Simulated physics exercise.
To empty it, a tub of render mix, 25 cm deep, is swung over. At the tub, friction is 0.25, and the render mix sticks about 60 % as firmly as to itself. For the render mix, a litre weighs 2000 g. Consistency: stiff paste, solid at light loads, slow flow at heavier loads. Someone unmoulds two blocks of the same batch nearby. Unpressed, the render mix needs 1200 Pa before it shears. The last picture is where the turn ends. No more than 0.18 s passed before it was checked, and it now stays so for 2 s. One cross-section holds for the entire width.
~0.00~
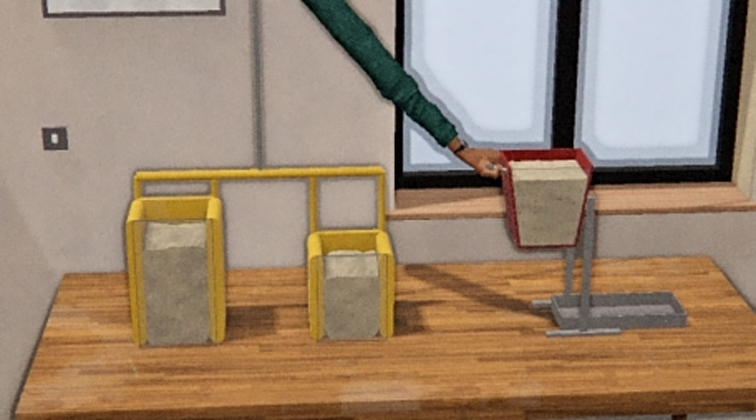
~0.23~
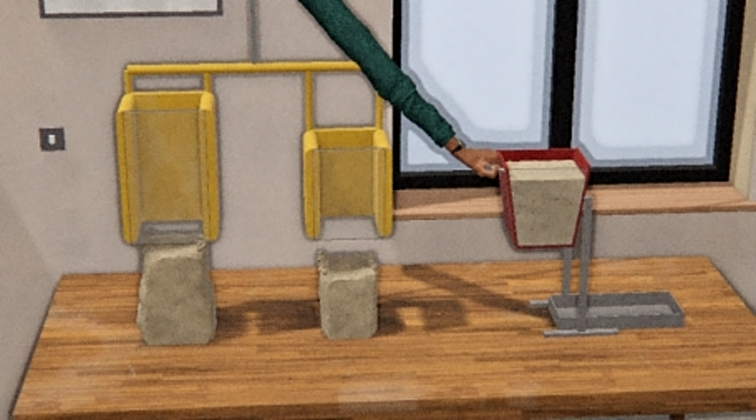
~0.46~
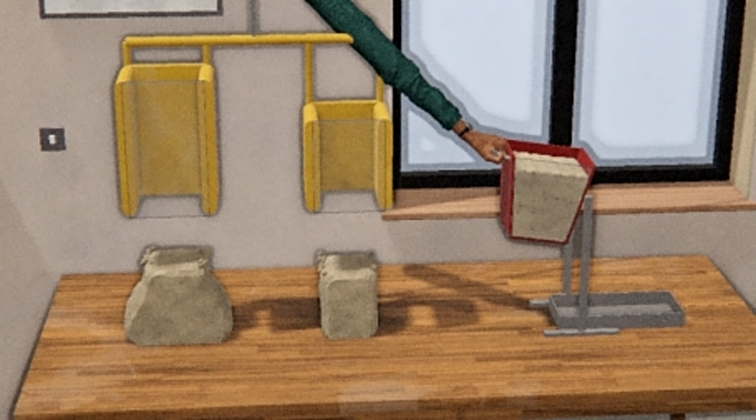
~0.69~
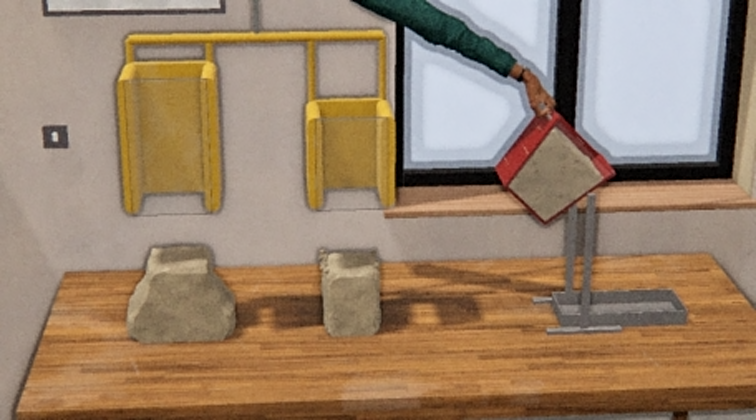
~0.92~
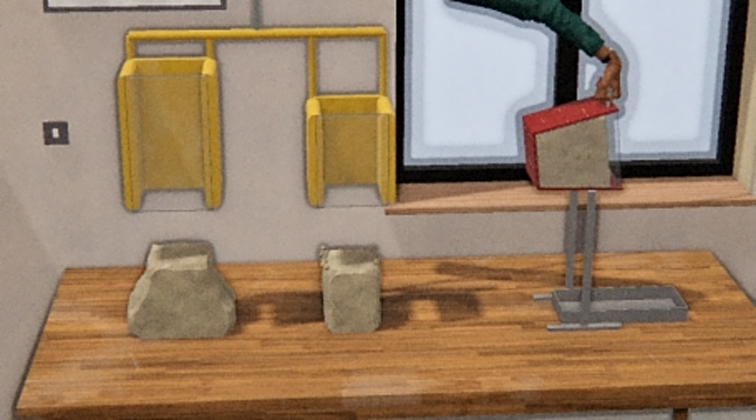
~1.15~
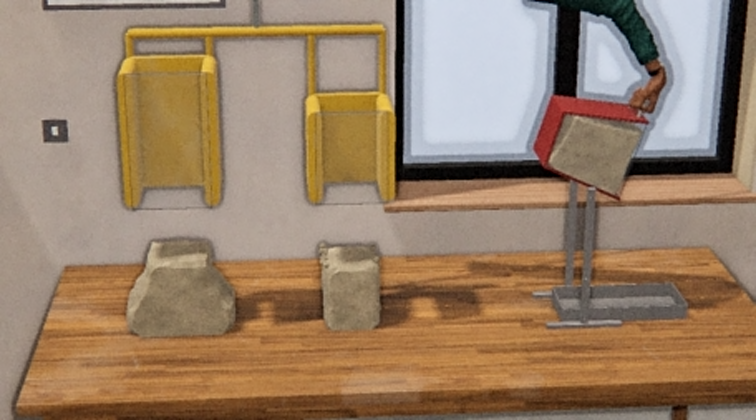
The video shows a yellow frame lifting off two beige blocks on a wooden table, the taller left one slumping wider, before a green-sleeved arm turns a red tub clockwise past its side, the mix still inside.
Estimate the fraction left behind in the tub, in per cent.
I would say 0 %.
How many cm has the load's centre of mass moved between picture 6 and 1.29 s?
Roughly 6 cm.
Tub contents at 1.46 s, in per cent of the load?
It's something like 40 % of the original load.
By 1.29 s, the tub is at 107 degrees and holds 81 %.
By 1.46 s, the tub is at 107 degrees and holds 40 %.
By 1.63 s, the tub is at 107 degrees and holds 0 %.
By 1.80 s, the tub is at 107 degrees and holds 0 %.
By 3.15 s, at the end, the tub is at 107 degrees and holds 0 %.
